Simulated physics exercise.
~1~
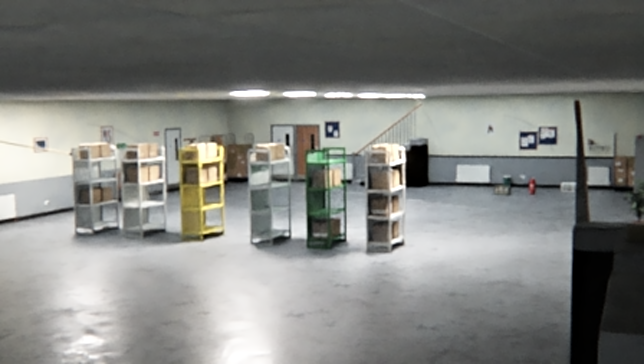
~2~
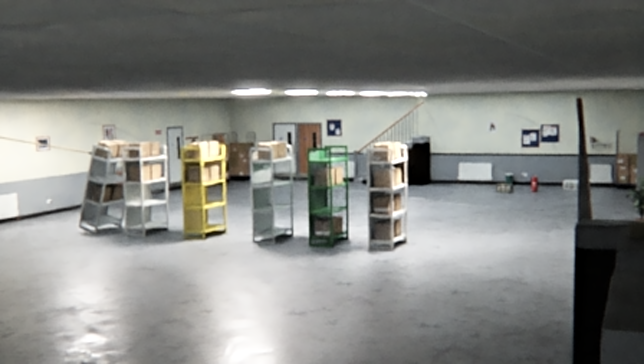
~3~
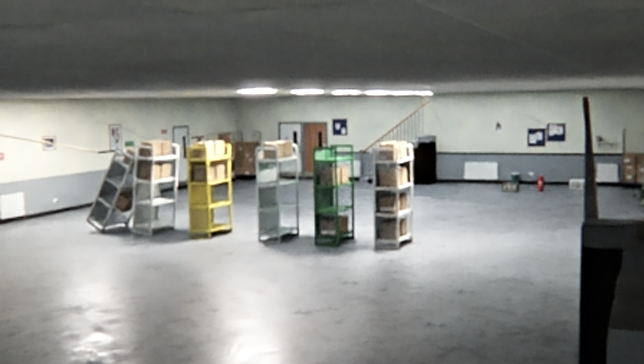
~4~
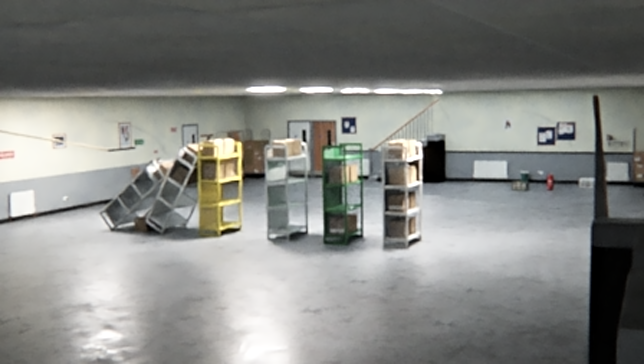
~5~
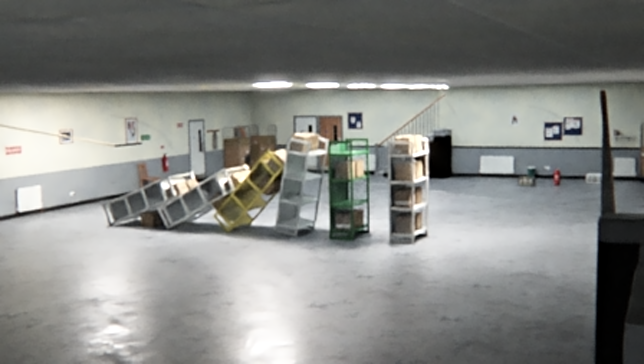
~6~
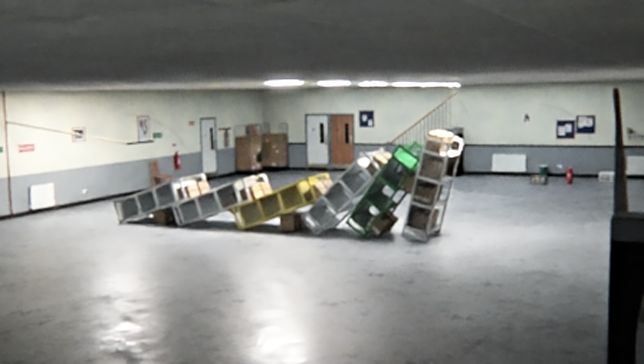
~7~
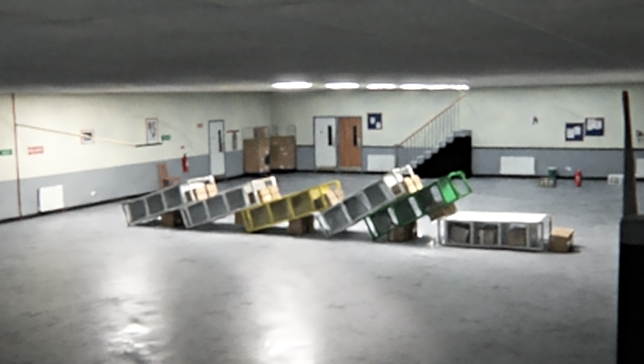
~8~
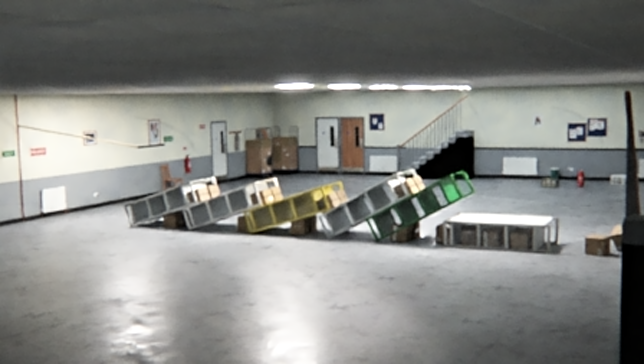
Six tall shelving racks holding cardboard boxes, one yellow and one green among the grey, stand in a row across a wide grey-floored hall, seen from slightly above as the view drifts left. A thin pole at the left reaches the leftmost rack, which tips to the right into its neighbour. The lean passes along the row, through the yellow rack, the next grey one and the green one, as boxes spill. Finally the rightmost rack topples and lands flat on the floor. The other five rest slanted against one another, with none left standing.
